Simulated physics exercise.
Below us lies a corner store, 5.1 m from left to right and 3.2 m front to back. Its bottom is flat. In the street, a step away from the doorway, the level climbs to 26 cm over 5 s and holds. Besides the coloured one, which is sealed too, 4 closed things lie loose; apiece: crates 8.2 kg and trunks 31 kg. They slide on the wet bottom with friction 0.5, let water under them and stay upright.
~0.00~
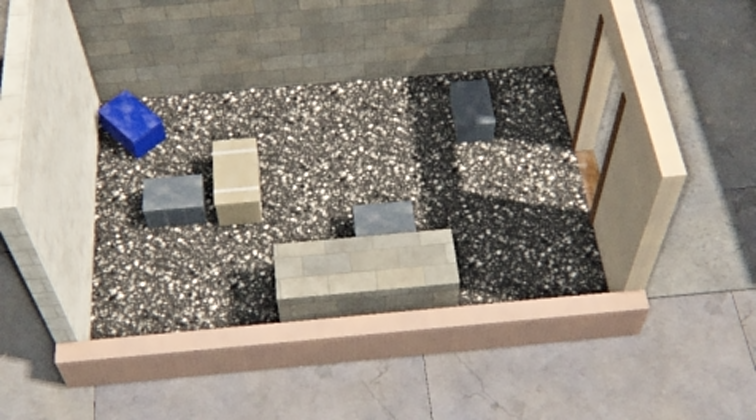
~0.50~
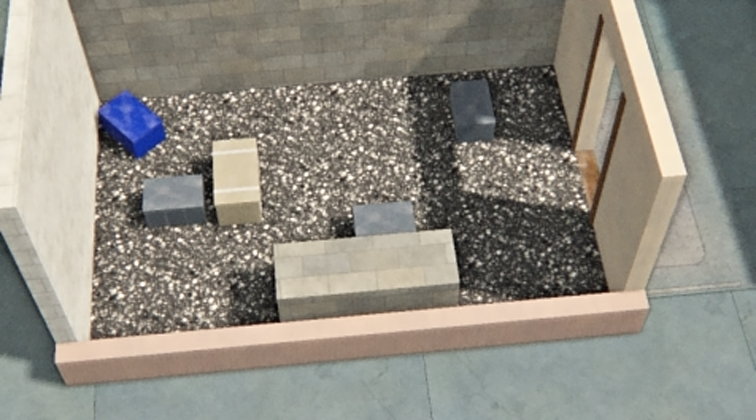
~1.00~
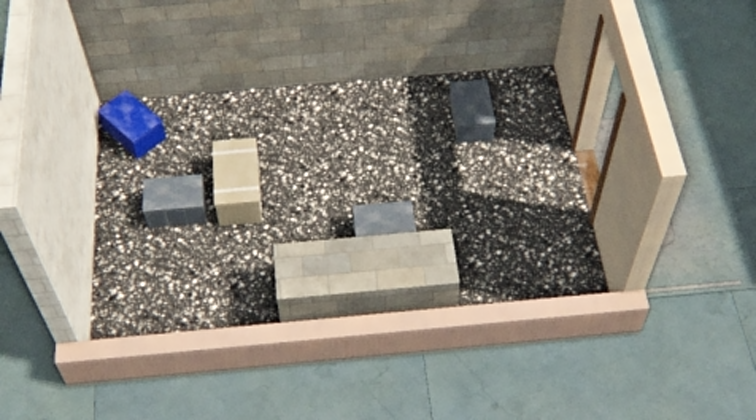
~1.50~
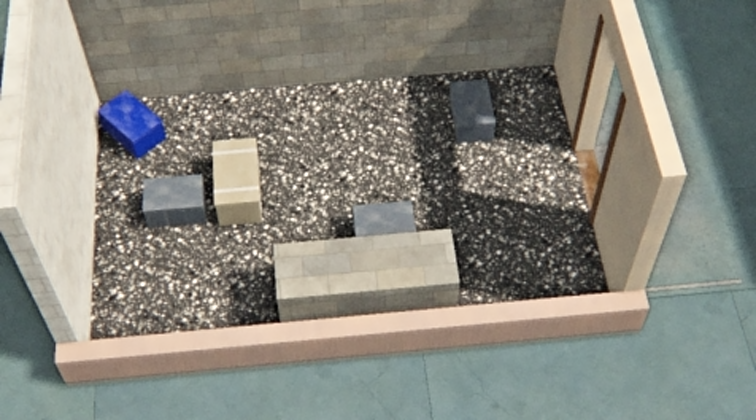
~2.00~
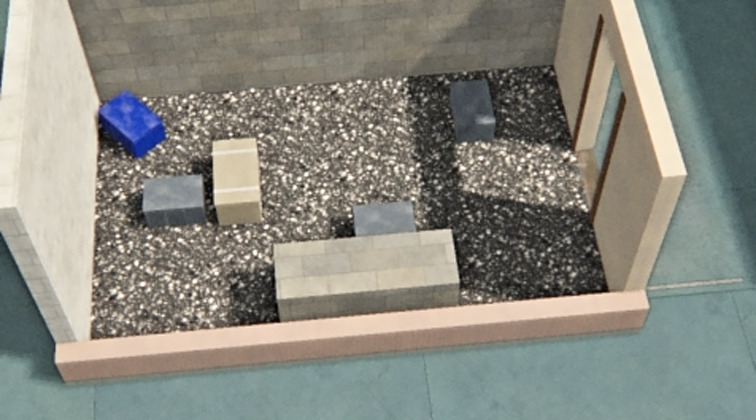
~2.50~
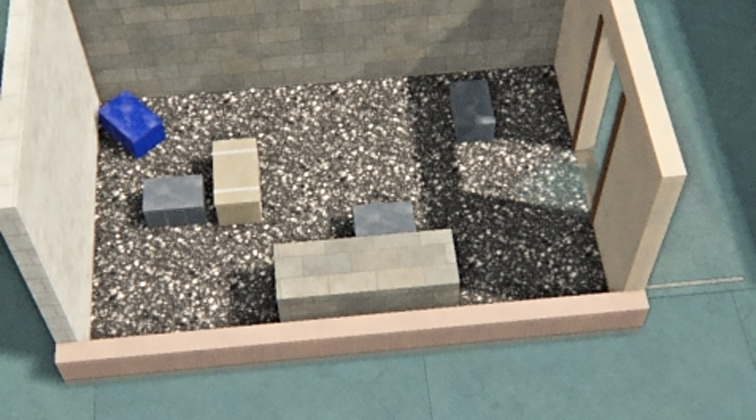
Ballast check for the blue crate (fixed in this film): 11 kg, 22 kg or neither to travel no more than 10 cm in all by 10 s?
Verdict: Neither weight holds it.
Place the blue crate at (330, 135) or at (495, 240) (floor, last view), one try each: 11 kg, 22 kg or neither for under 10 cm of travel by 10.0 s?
In turn: Neither holds; neither is enough.
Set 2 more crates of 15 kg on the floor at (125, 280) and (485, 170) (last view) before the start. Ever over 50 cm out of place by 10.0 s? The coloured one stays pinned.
In turn: Under, more.
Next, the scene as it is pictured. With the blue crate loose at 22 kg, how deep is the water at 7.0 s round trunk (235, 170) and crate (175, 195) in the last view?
Roughly 4 and 1 cm.
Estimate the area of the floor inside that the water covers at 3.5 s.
About 3.0 m2.
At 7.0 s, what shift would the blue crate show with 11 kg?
About 0 cm.
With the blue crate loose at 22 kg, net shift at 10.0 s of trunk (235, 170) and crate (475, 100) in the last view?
In that order: 5 cm, 300 cm.
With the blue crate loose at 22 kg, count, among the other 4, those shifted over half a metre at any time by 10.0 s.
That makes 2.
After 3.5 s the blue crate would be 0 cm from its start with 11 kg and 0 cm from its start with 22 kg; 0 cm of water round it then.
After 4.5 s the blue crate would be 0 cm from its start with 11 kg and 0 cm from its start with 22 kg; 0 cm of water round it then.
After 7.0 s the blue crate would be 0 cm from its start with 11 kg and 0 cm from its start with 22 kg; 2 cm of water round it then.
After 10.0 s the blue crate would be 125 cm from its start with 11 kg and 112 cm from its start with 22 kg; 10 cm of water round it then.
